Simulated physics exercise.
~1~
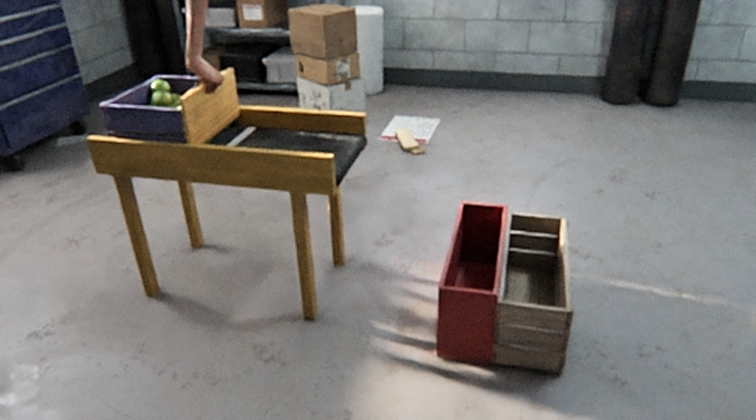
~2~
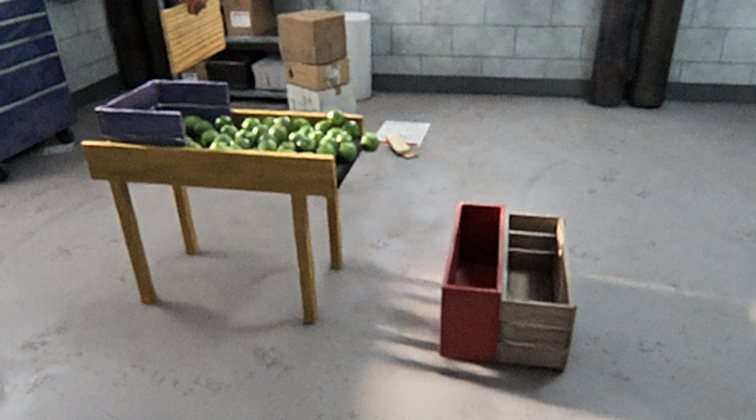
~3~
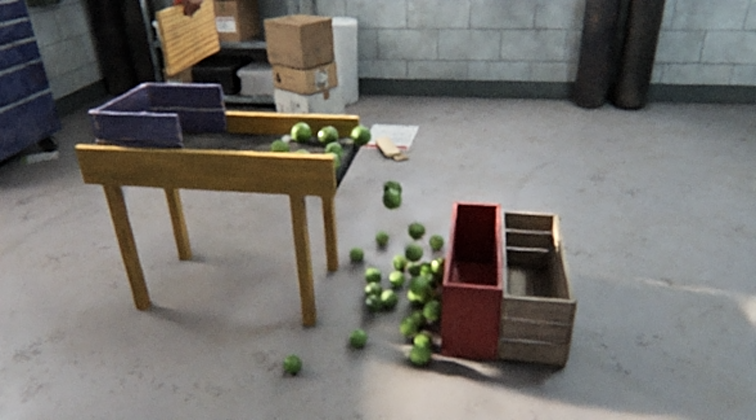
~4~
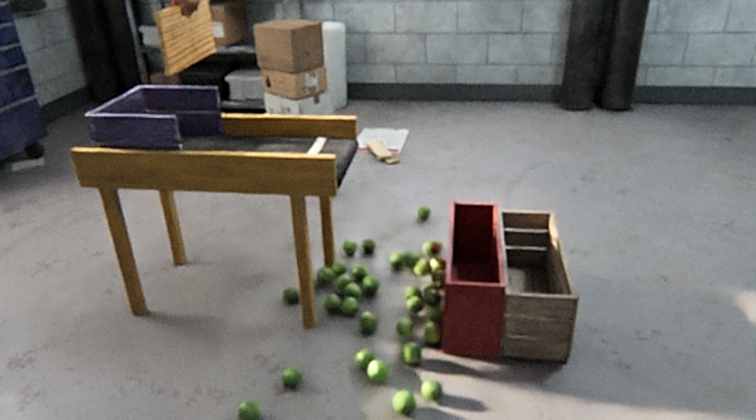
Green apples rode along the belt from a blue pen after a hand lifted the wooden gate, then spilled off the end and dropped short of the red tote, finishing scattered across the floor with the belt empty.
